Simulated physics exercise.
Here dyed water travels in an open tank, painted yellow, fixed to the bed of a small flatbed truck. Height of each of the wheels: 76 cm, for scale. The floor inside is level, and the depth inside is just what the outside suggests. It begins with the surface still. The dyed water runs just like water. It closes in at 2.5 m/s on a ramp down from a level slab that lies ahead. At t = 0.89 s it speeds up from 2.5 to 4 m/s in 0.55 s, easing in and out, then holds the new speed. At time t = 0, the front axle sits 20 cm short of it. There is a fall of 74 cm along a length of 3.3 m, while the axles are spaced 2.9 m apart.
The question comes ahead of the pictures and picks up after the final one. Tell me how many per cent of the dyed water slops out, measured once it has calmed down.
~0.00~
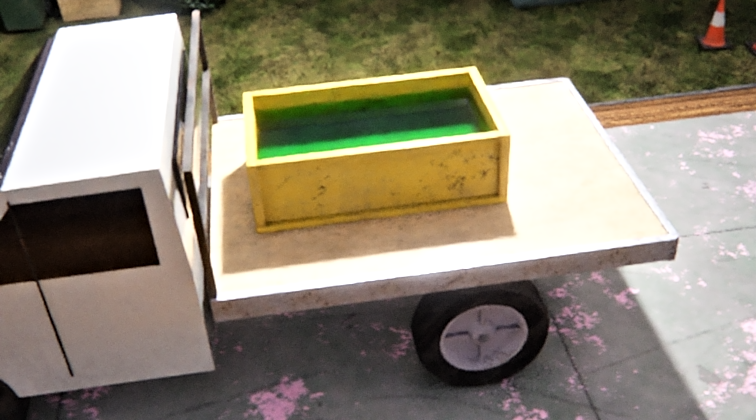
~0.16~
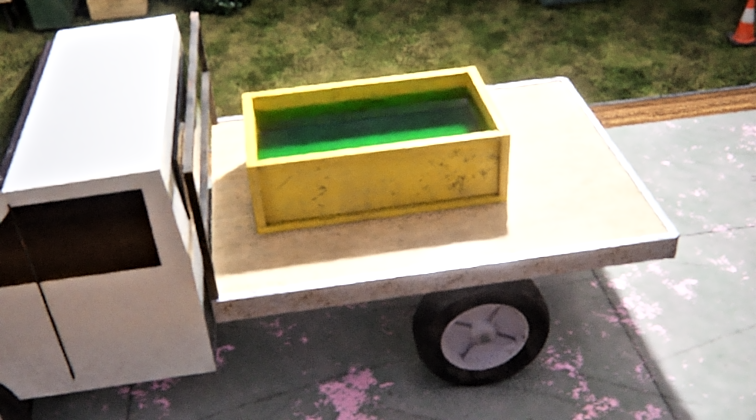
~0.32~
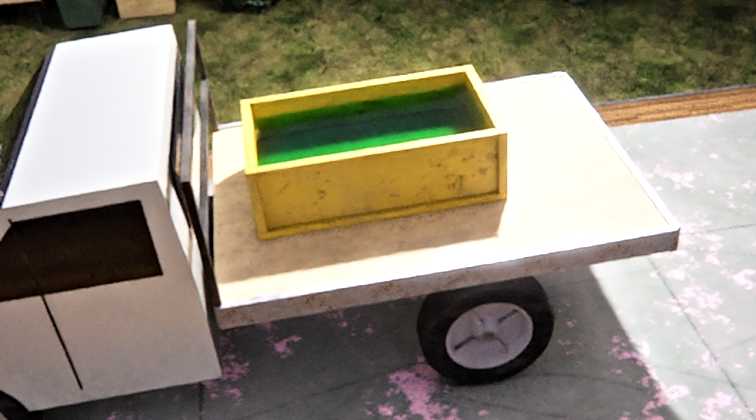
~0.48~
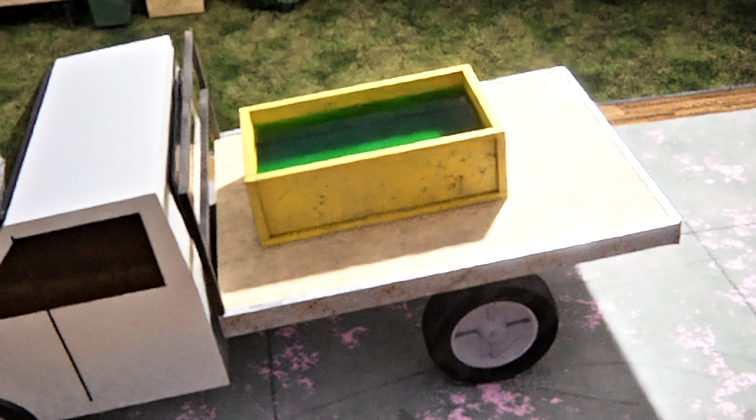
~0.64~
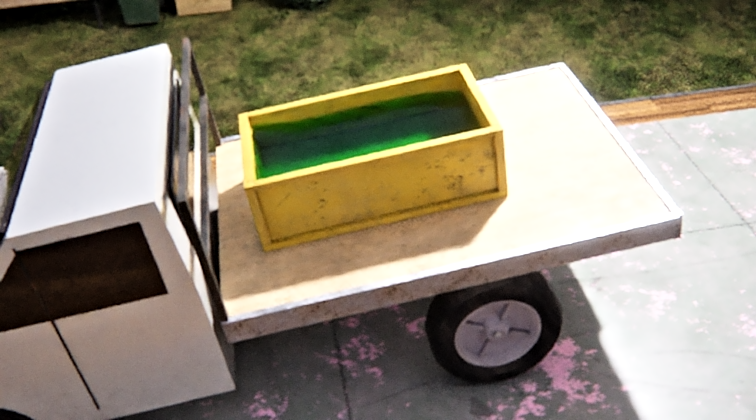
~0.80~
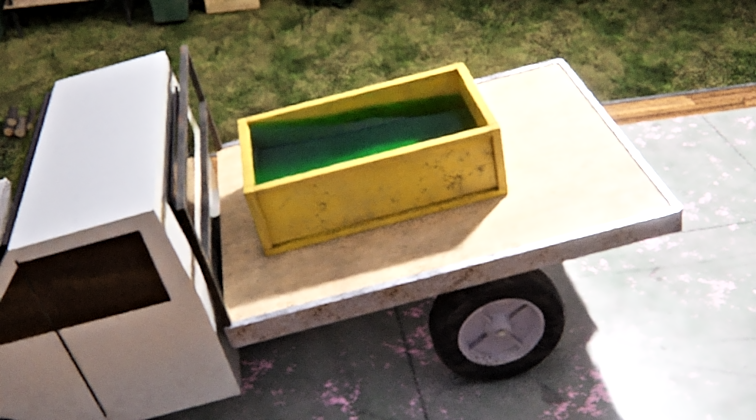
Some 1 per cent goes over the edge.
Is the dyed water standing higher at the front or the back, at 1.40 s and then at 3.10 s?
Higher at the rear side, then higher at the rear side.
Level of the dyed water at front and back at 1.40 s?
Heights: Front 24 cm, then back 40 cm.
By 1.40 s it stands 41 cm high behind and 25 cm in front; all of it is still inside.
By 2.20 s it stands 24 cm high behind and 40 cm in front; all of it is still inside.
By 3.10 s it stands 40 cm high behind and 27 cm in front; all of it is still inside.
By 5.59 s 1 per cent has gone over the back and the front, 3 of 282 litres.
